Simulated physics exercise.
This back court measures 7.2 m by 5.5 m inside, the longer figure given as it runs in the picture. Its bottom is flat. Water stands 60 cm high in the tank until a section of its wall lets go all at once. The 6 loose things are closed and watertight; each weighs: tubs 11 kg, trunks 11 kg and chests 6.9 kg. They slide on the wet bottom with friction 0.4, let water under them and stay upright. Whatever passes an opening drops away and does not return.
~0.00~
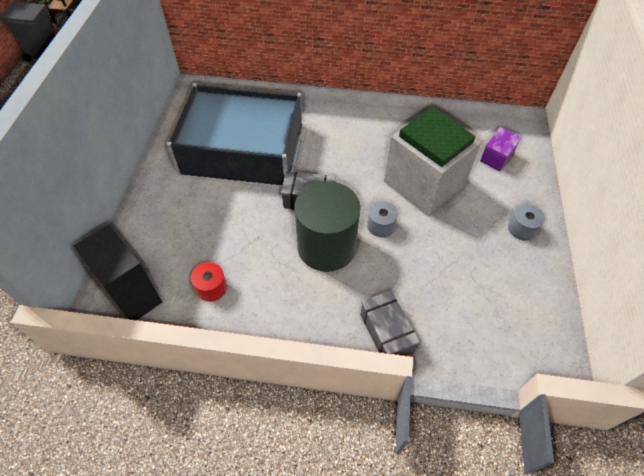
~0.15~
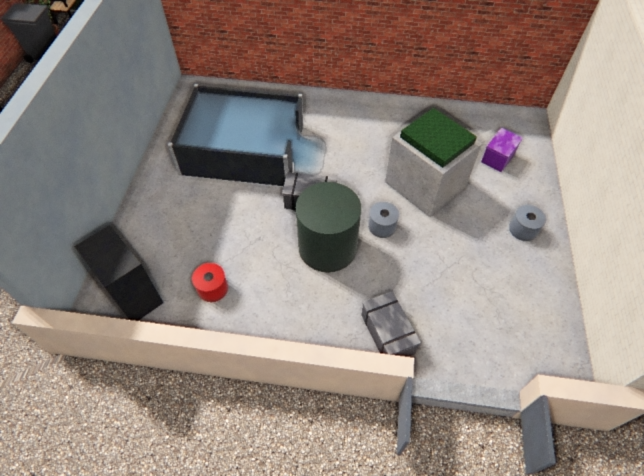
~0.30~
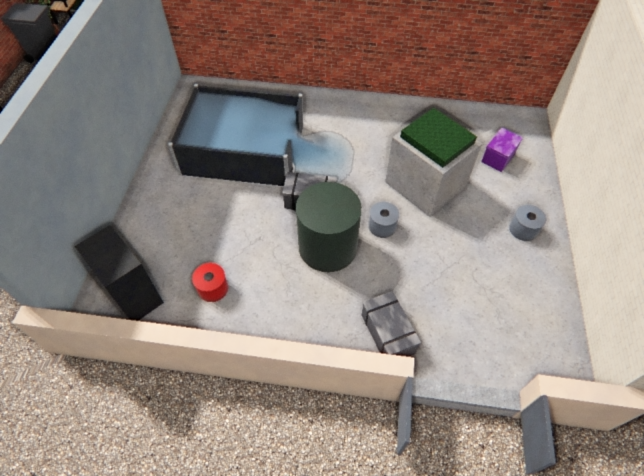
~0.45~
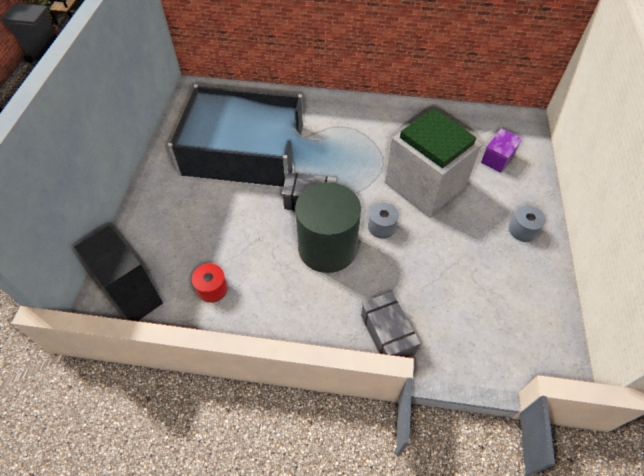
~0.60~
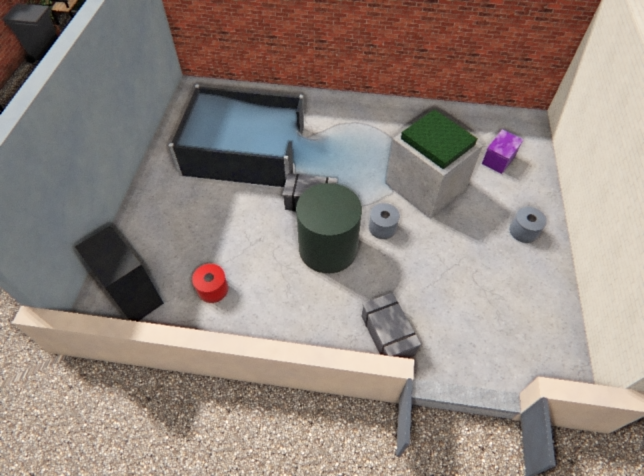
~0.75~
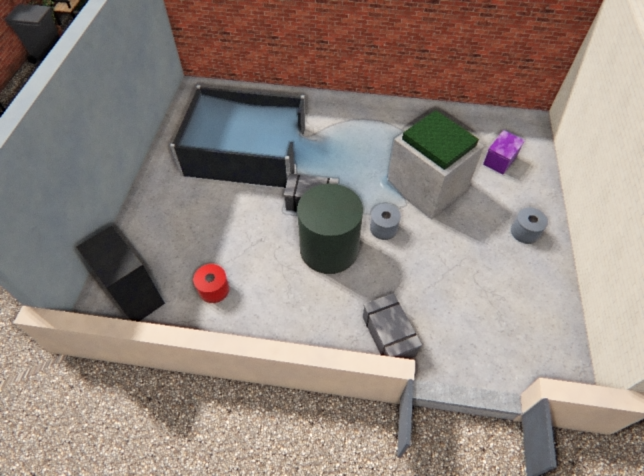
In a walled back court with a brick wall behind, a dark-sided pool of water stands at the upper left. Water pours out through its right side and spreads across the flat ground in a widening sheet, reaching the grass-topped block, while the red tub and purple chest stay put.
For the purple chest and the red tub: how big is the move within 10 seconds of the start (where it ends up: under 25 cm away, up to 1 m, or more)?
Purple chest travels far, red tub holds its place.
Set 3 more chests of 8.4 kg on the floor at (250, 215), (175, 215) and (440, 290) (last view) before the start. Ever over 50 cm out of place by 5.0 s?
In that order: Short of it, short of it, more.
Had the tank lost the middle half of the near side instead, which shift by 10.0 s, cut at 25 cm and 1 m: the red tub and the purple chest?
In that case the red tub travels far, the purple chest barely shifts.
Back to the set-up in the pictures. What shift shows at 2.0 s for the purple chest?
Roughly 0 cm by then.
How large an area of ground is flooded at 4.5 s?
About 23 m2.
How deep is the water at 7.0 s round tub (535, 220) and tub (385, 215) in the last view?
About 7 and 3 cm.
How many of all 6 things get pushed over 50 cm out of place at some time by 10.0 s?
I count 4.
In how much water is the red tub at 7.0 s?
Roughly 0 cm.
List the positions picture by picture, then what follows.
In the first frame, the purple chest at (504, 141), on the bottom; the red tub at (207, 276) rests on the ground; 2.5 m2 under water; 0 of 6 have shifted.
In the second frame, the purple chest at (505, 142) rests on the ground; the red tub at (209, 277), on the bottom; water covers 2.9 m2; 0 of 6 have shifted.
In the third frame, the purple chest at (505, 142), on the bottom; the red tub at (209, 277) rests on the ground; 3.5 m2 under water; 0 of 6 have shifted.
In the fourth frame, the purple chest at (505, 143) rests on the ground; the red tub at (208, 277), on the bottom; water covers 4.3 m2; 0 of 6 have shifted.
In the fifth frame, the purple chest at (506, 144) rests on the ground; the red tub at (209, 278), on the bottom; 5.2 m2 under water; 0 of 6 have shifted.
In the sixth frame, the purple chest at (507, 144) rests on the ground; the red tub at (210, 278) rests on the ground; water covers 5.9 m2; 0 of 6 have shifted.
After 2.0 s the purple chest is near (507, 144), 0.0 m from its start, aground; the red tub is near (210, 278), 0.0 m from its start, aground; 0 of 6 are out; 0 afloat.
After 4.5 s the purple chest is near (500, 169), 0.6 m from its start, aground; the red tub is near (210, 278), 0.0 m from its start, aground; 0 of 6 are out; 0 afloat.
After 7.0 s the purple chest is near (485, 230), 1.9 m from its start, afloat; the red tub is near (210, 278), 0.0 m from its start, aground; 0 of 6 are out; 1 afloat.
After 10.0 s the purple chest is near (466, 240), 2.2 m from its start, afloat; the red tub is near (210, 278), 0.0 m from its start, aground; 0 of 6 are out; 2 afloat.
